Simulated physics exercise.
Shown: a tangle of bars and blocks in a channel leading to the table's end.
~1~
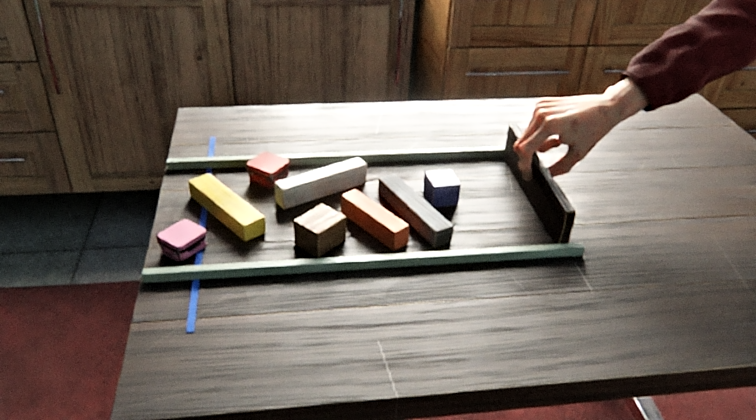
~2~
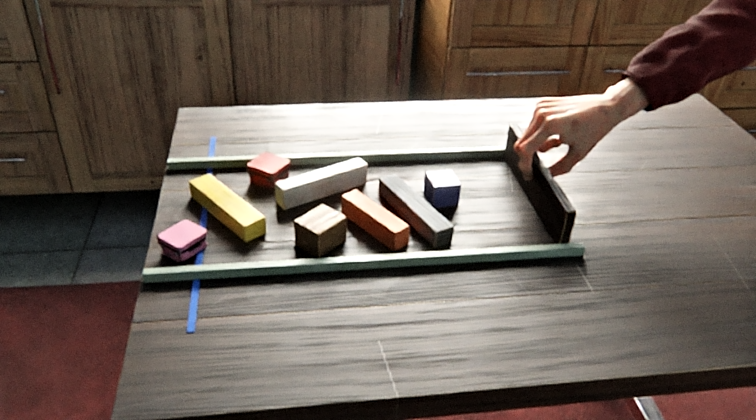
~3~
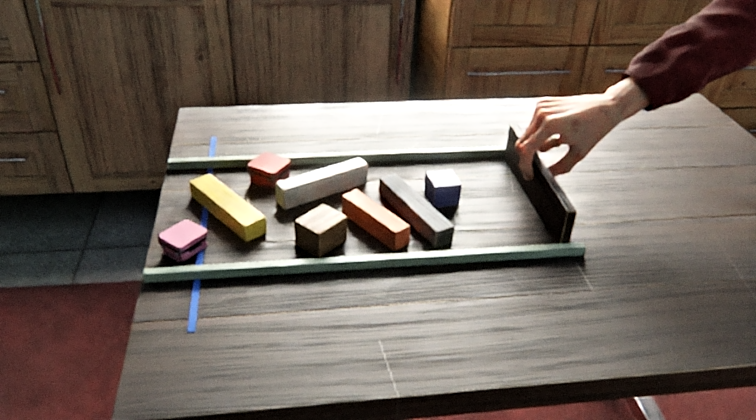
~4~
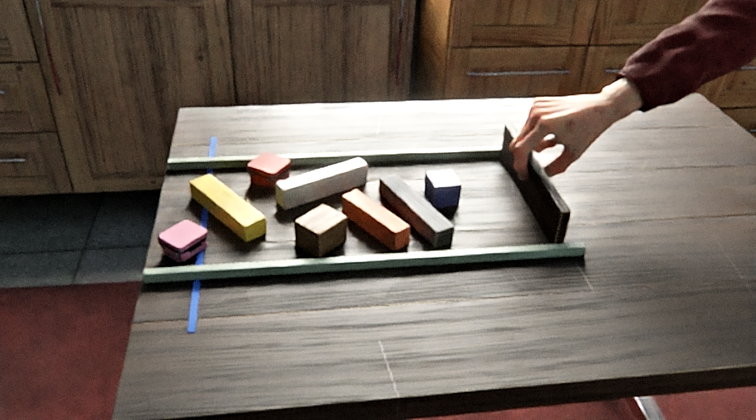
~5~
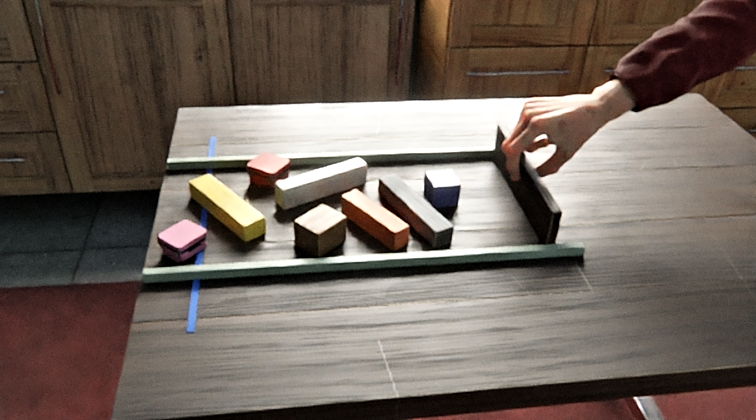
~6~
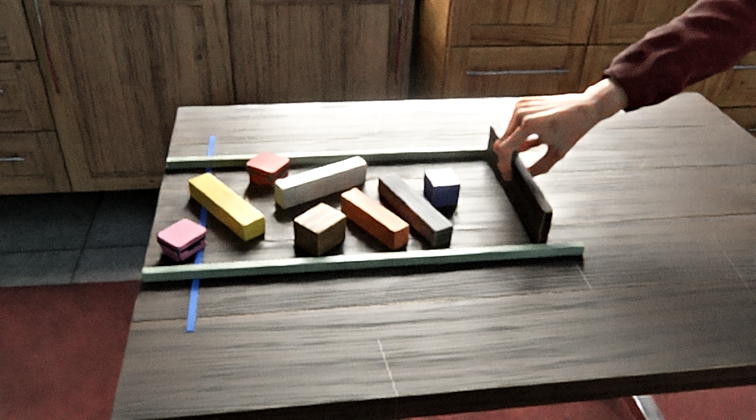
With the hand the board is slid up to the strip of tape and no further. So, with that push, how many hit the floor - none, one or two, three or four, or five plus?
I'd say three or four.
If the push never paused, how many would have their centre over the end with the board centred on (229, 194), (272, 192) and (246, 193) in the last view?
Place by place, 2, 0 and 2.
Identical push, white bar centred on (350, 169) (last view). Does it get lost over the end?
In the end the white bar hangs on.
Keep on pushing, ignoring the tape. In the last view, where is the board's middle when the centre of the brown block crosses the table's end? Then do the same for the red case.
Its middle is about (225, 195) and about (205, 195).
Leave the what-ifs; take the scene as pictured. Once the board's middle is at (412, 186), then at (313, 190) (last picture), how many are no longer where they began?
I count 3 first and 7 after.
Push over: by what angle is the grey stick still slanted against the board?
I'd estimate about 25 degrees.
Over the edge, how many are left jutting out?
So the number is 4.
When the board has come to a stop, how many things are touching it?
It's 3.
Early on, none off yet; pink case at rest near (183, 241); yellow bar at rest near (226, 206); red case at rest near (269, 171).
A while later, none off yet; pink case at rest near (183, 241); yellow bar travelled a little near (205, 210); red case travelled a little near (258, 168).
Finally, the number that fall off is three or four; lost, brown block, yellow bar and pink case.
